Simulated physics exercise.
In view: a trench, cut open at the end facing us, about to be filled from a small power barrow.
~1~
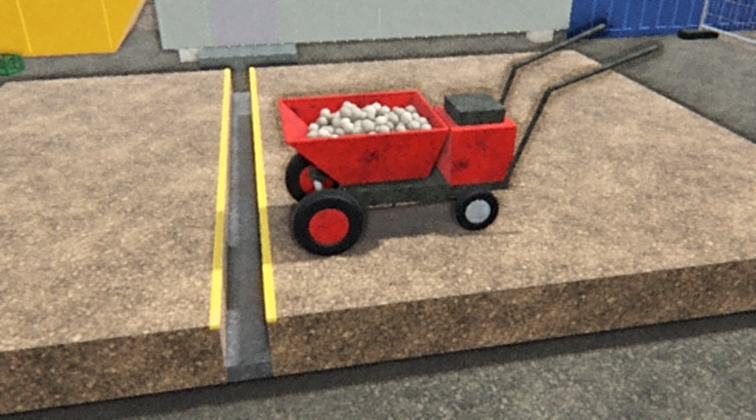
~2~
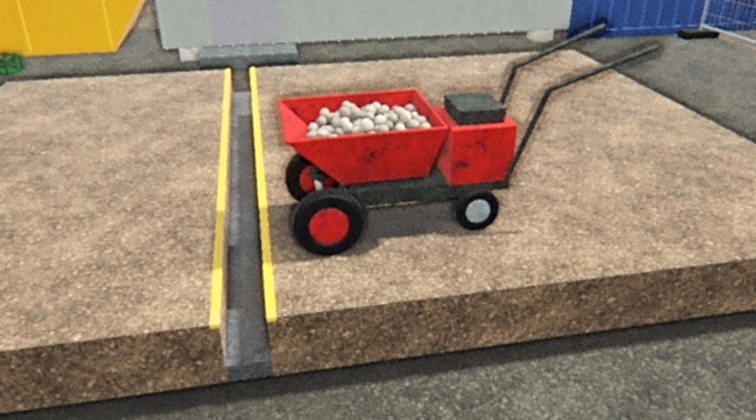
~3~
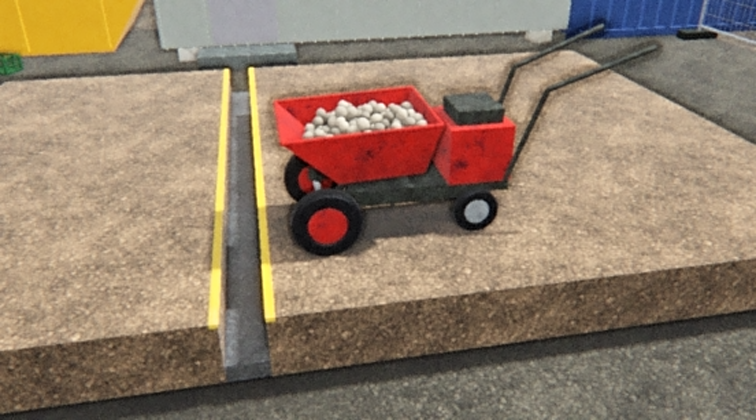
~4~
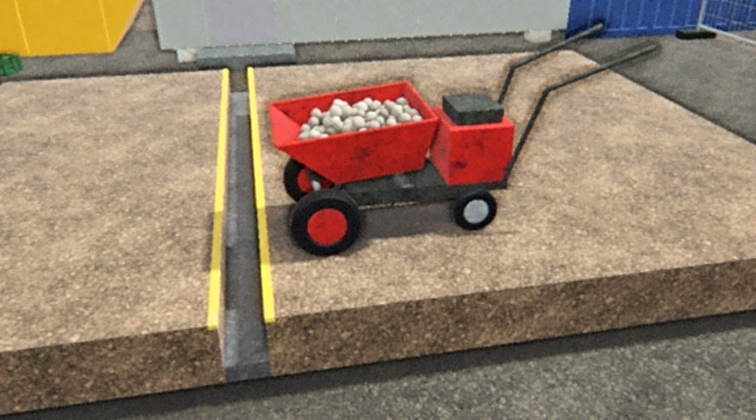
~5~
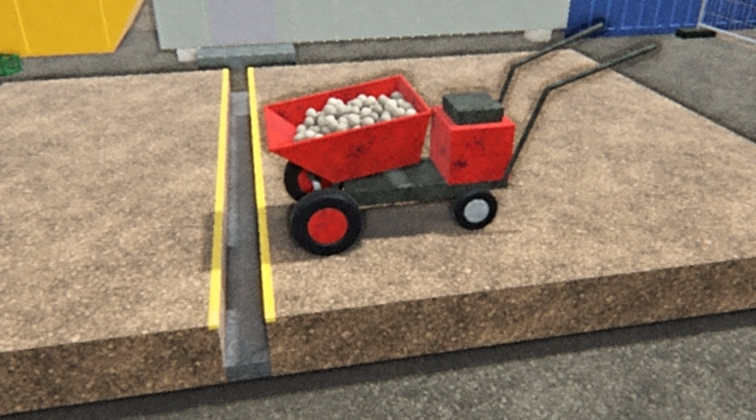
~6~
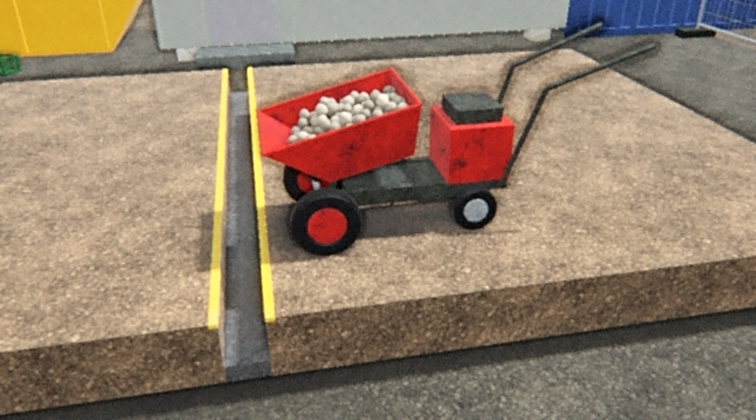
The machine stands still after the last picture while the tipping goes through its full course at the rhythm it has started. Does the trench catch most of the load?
No.
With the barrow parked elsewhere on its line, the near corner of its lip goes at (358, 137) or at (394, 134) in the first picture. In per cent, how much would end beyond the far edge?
10 % and 0 %.
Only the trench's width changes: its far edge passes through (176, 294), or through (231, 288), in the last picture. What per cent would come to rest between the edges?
80 %, 0 %.
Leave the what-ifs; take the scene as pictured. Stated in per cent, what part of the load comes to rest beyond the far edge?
Near 85 in every hundred.
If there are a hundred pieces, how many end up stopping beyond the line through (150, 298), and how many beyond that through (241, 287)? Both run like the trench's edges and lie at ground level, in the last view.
I'd say about 40 and about 90 in a hundred.
Shortly afterwards, skip tipped steeply; the whole lot in the skip.
Next, skip tipped right over; near two thirds in the skip; only a few in or heaped over the trench; near a quarter beyond it; only a few falling.
Some moments later, skip tipped right over; a little in the skip; a little in or heaped over the trench; the bulk beyond it.
In the end, skip tipped right over; a little in the skip; a little in or heaped over the trench; the bulk beyond it.
